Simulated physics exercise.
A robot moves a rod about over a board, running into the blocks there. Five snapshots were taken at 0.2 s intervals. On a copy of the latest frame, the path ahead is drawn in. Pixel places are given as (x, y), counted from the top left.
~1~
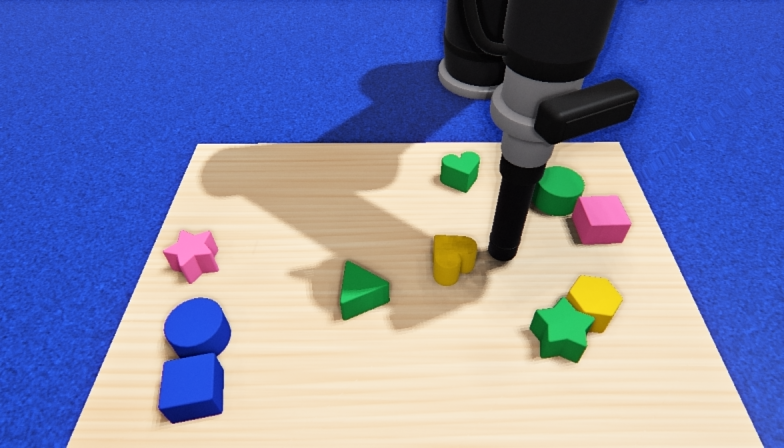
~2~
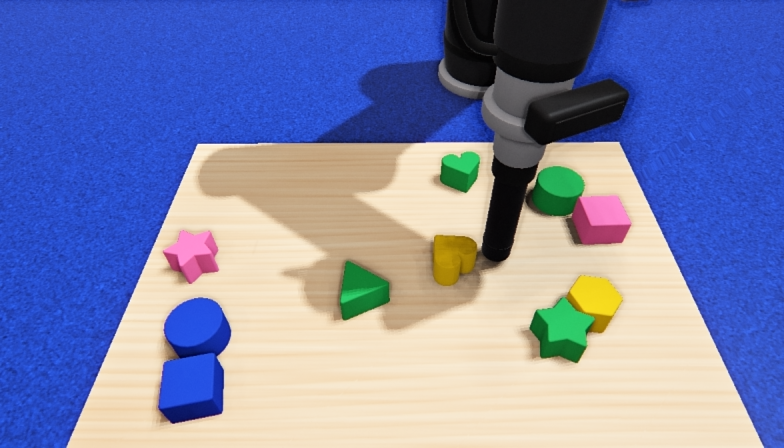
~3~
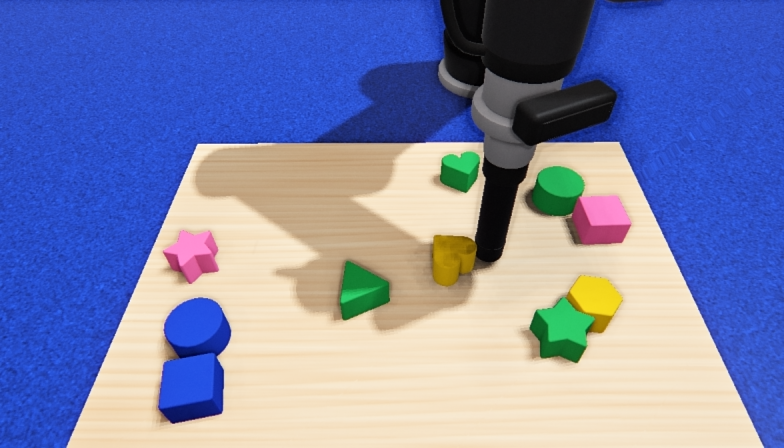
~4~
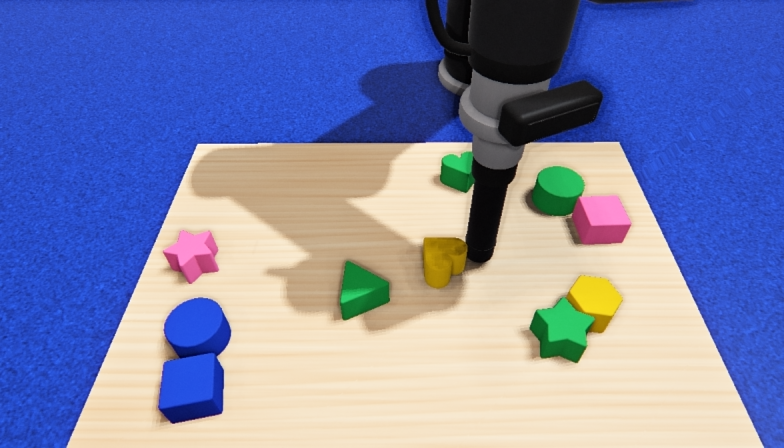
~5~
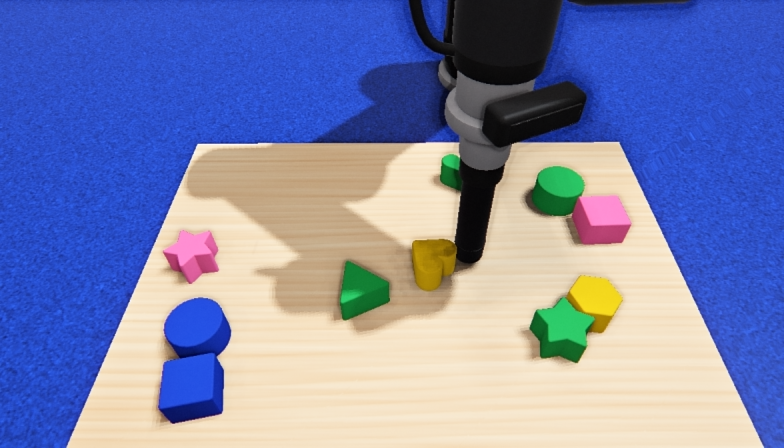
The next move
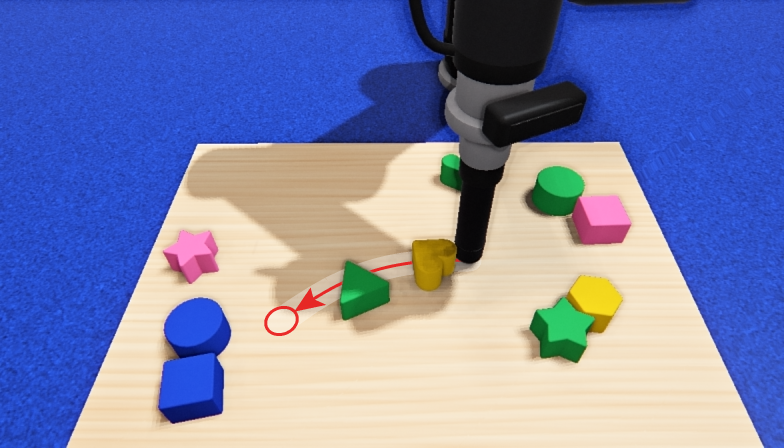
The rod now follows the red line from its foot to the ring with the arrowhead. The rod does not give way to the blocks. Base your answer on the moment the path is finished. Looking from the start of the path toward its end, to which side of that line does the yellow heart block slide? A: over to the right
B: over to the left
The one that fits is B, over to the left.
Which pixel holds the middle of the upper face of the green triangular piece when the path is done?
I predict (335, 311).
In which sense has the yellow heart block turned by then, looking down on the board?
Anticlockwise.
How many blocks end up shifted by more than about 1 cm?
Counting only shifts above 1 cm, I get two blocks.
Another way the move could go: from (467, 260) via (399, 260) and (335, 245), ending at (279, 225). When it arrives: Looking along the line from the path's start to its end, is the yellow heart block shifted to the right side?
In short: No.
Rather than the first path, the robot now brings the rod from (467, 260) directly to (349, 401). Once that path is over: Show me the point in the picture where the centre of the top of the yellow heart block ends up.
I'd expect the centre of its top face to be at (399, 263).
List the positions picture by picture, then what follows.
In the first frame, rod tip (502, 251); block tops, blue circle (193, 321); green triangular piece (359, 281); yellow heart block (453, 248).
In the second frame, rod (496, 252); blocks unchanged.
In the third frame, rod (488, 252); blocks unchanged.
In the fourth frame, rod (479, 253); yellow heart block (443, 250).
In the fifth frame, rod (468, 254); blue circle (193, 321); green triangular piece (359, 281); yellow heart block (433, 252).
Path on the board, from (467, 260) by way of (402, 264) and (340, 284) to (282, 321).
What follows on the original path. One third of the way, rod (402, 258); green triangular piece (349, 293), turned 15° clockwise; yellow heart block (385, 273), turned 70° anticlockwise.
Two thirds of the way, rod (339, 278); green triangular piece (340, 303), turned 10° clockwise; yellow heart block (374, 283).
At the end, rod (280, 315); blue circle in place; green triangular piece (335, 311), turned 25° anticlockwise; yellow heart block (374, 283), turned 140° anticlockwise.
